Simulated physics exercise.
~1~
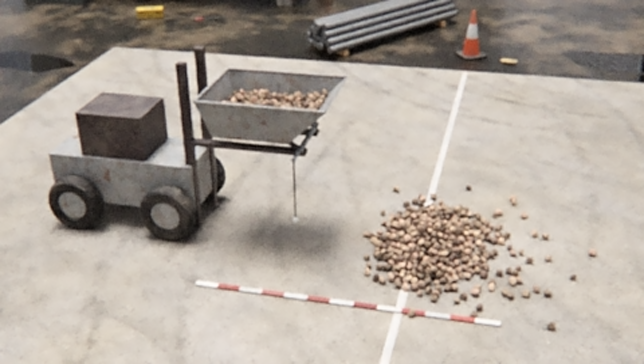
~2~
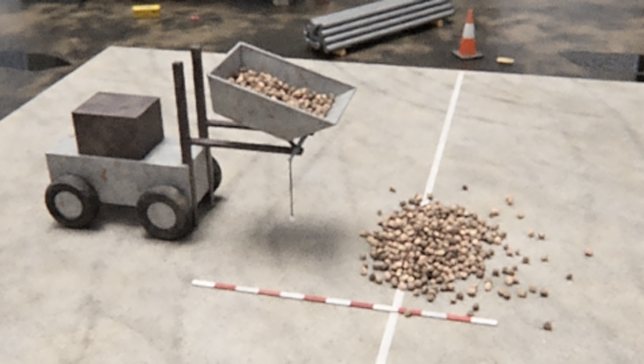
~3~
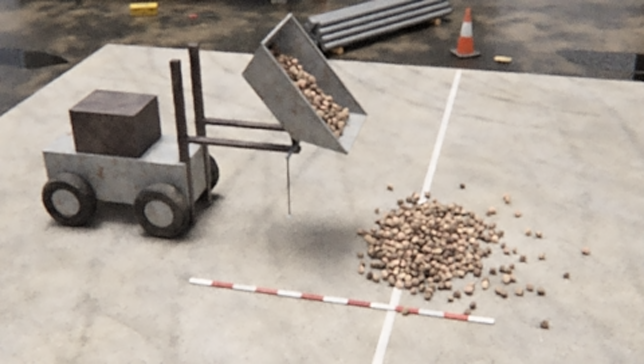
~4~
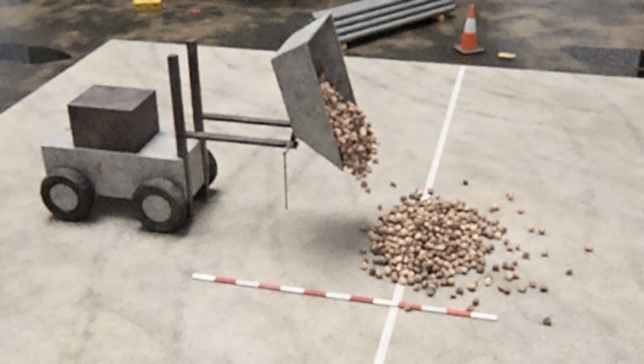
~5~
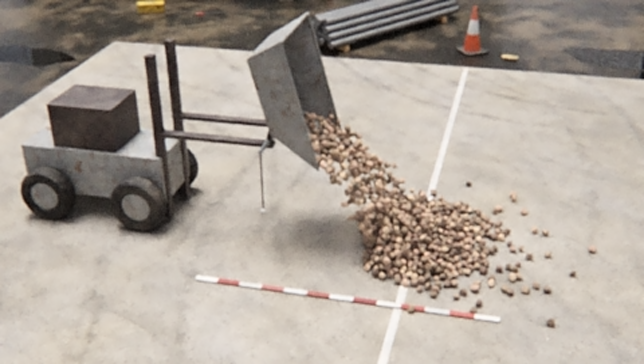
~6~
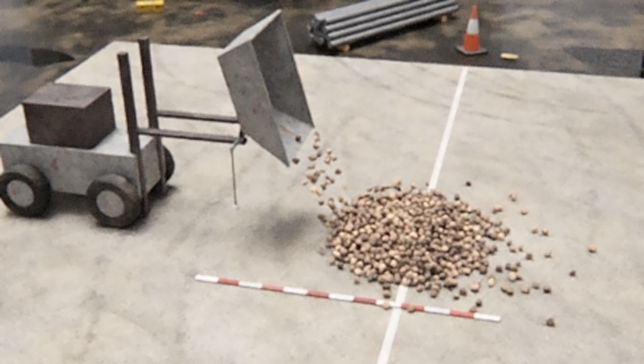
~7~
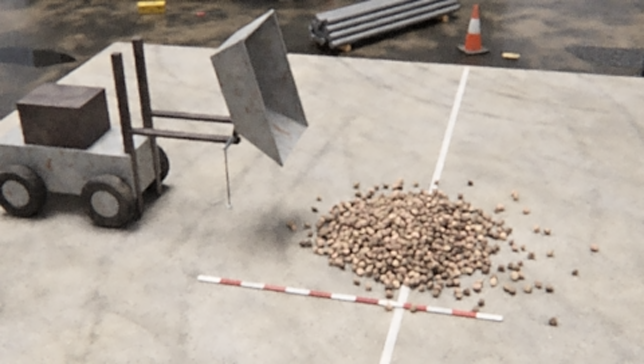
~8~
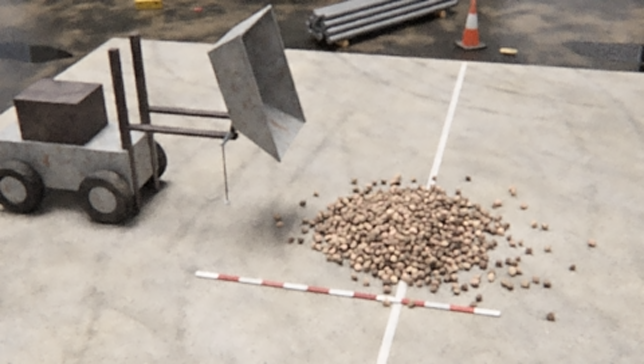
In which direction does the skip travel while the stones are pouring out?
The skip travels to the left, carried by the machine as it backs away from the heap.
